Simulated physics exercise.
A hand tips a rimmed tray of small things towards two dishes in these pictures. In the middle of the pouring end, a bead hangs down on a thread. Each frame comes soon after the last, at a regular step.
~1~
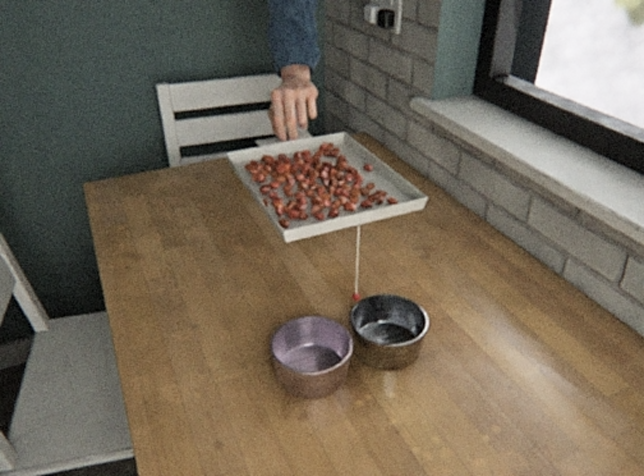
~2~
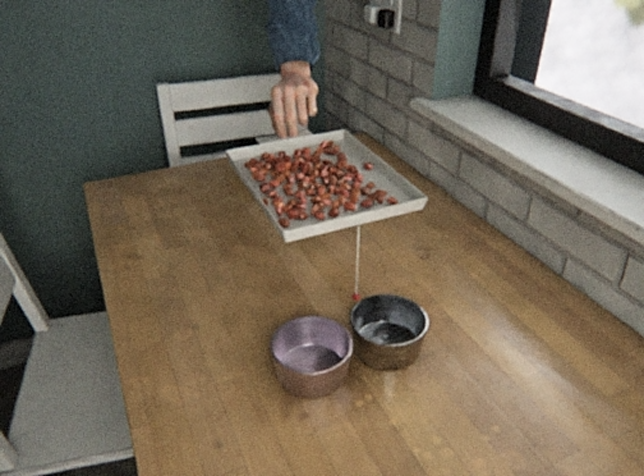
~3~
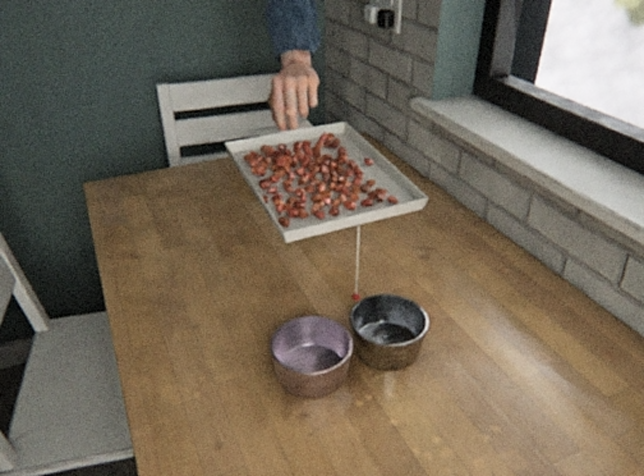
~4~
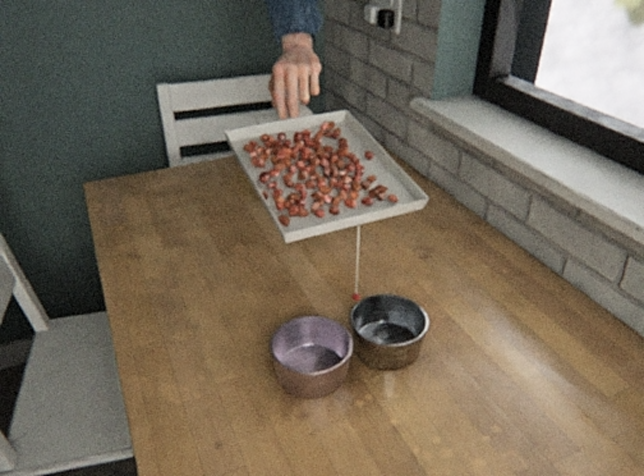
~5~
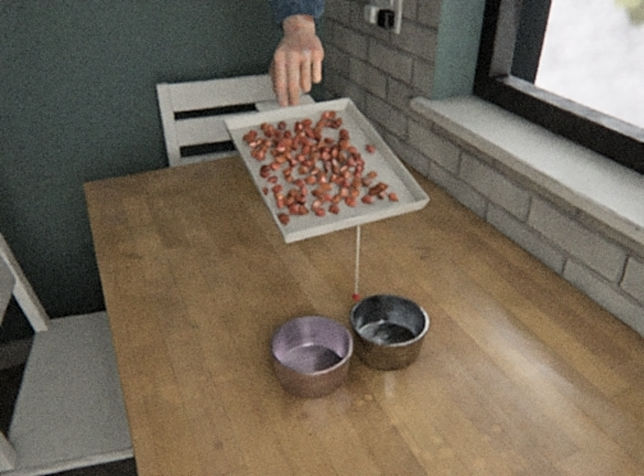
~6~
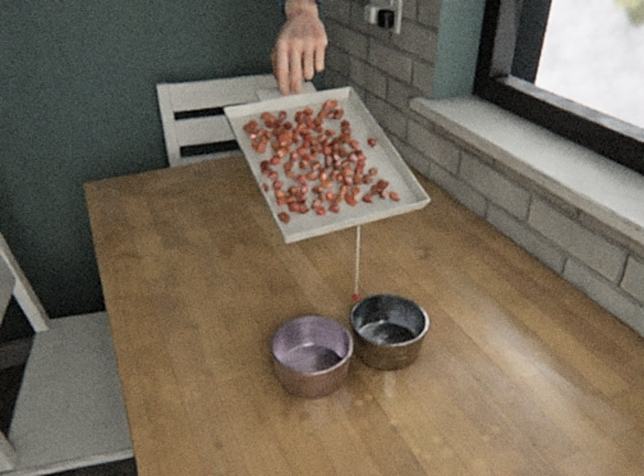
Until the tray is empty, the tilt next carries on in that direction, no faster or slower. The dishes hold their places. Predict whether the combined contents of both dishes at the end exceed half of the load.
Most of what falls will go into the dishes.
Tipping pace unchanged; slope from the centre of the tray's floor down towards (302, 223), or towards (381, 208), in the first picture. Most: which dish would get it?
Result, try one: Dish at left; try two: Dish at right.
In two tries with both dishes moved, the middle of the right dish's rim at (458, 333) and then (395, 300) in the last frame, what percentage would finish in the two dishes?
It comes to near 20 per cent the first time and near 50 per cent the second time.
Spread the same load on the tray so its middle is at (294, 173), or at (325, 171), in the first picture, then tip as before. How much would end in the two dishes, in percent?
It would be roughly 70 per cent for the first and roughly 70 per cent for the second.
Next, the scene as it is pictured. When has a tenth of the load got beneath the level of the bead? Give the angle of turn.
Roughly 80 degrees.
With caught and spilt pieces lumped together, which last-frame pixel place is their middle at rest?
Around (369, 352).
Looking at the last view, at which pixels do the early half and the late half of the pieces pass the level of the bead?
(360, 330), then (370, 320).
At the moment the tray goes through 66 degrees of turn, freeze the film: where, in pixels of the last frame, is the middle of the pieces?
In the last view, the load is centred near (348, 208).
Soon after the last picture, tray tipped steeply; nearly all on the tray; a small part in the air.
A little later, tray tipped past a quarter turn; a small part on the tray; about a quarter in the left dish; about a quarter in the right dish; a small part outside both; about a quarter in the air.
Later still, tray tipped past a quarter turn; about a third in the left dish; about half in the right dish; a small part outside both.
At rest, tray tipped past a quarter turn; about a third in the left dish; about half in the right dish; a small part outside both.
